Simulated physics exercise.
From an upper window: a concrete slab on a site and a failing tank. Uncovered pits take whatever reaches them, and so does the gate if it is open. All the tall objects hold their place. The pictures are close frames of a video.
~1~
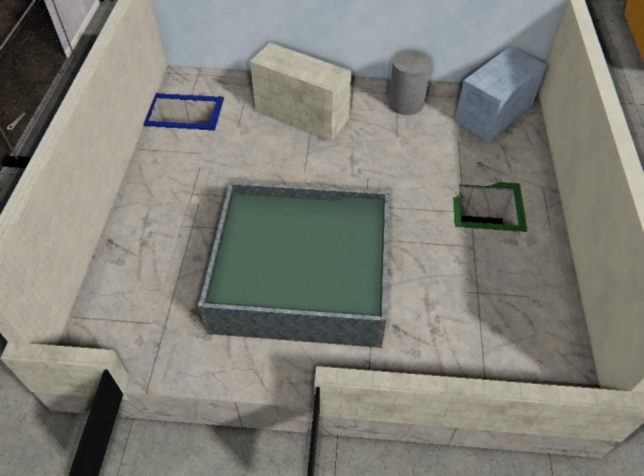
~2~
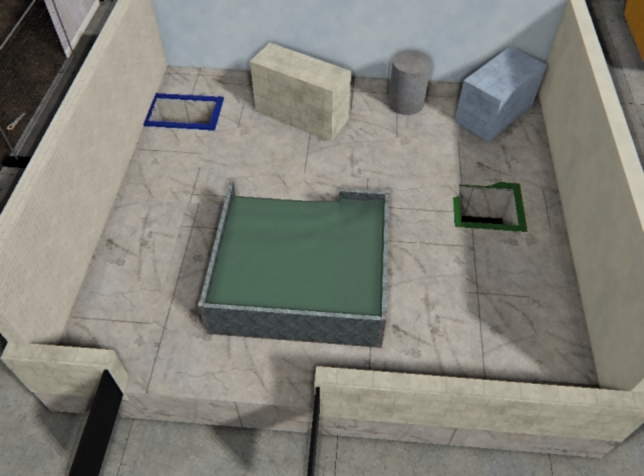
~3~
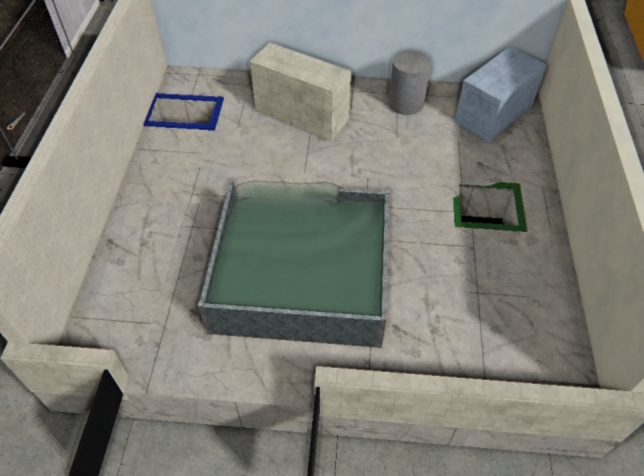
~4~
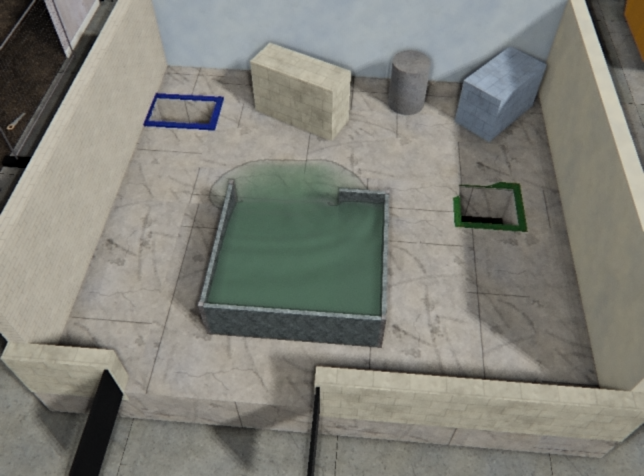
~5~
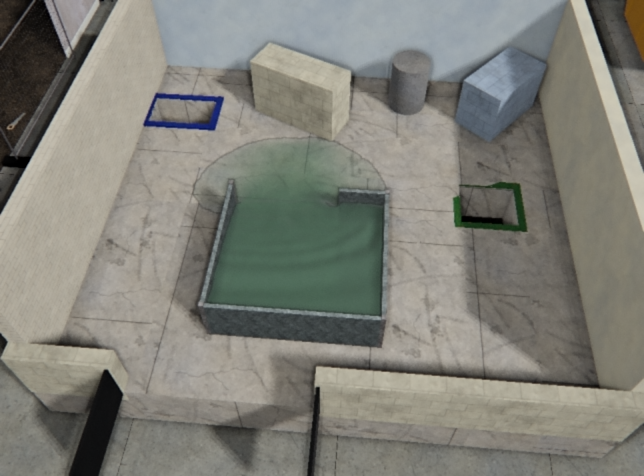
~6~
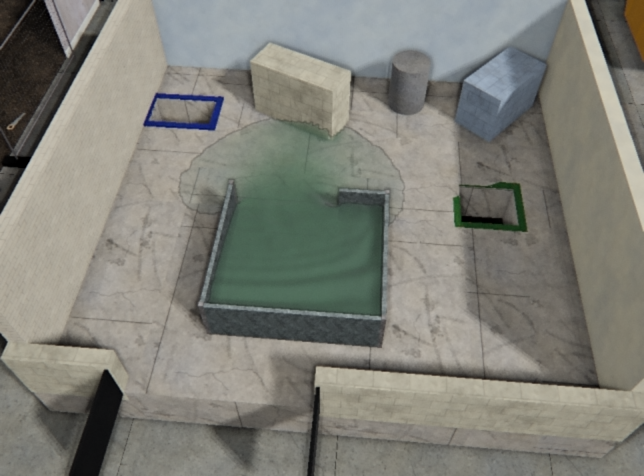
Green water in a square tank pouring through a gap in the far wall and spreading across the pale slab toward a beige block.
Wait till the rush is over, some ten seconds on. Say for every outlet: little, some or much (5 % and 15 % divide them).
In the end: The gate takes under 5 %; the blue pit takes over 15 %; the green pit takes from 5 to 15 %.
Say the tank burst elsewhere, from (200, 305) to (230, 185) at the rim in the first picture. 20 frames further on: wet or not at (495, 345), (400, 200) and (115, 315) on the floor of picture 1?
One after the other: Free of water, not flooded, flooded.
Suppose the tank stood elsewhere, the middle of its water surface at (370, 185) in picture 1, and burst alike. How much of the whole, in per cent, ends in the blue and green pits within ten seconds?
Parts in a hundred: Blue 20, green 12.
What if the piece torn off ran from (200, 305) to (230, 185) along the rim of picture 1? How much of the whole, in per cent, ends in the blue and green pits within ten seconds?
In per cent: Blue 20, green 2.
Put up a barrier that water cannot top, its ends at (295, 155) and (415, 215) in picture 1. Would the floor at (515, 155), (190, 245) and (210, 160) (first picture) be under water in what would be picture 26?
In that order: No water, clear, covered.
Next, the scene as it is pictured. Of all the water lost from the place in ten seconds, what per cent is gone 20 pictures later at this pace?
Some 40 per cent.
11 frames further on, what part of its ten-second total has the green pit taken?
About 0 per cent.
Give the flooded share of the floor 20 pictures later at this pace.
About 45 per cent.
A moment on, water covers 25 % of the floor; the gate 0 %, the blue pit 0 %, the green pit 0 %.
Next, water covers 30 % of the floor; the gate 0 %, the blue pit 6 %, the green pit 0 %.
Then, water covers 45 % of the floor; the gate 0 %, the blue pit 15 %, the green pit 0 %.
Later, water covers 75 % of the floor; the gate 0 %, the blue pit 24 %, the green pit 2 %.
In the end, water covers 90 % of the floor; the gate 3 %, the blue pit 28 %, the green pit 8 %.
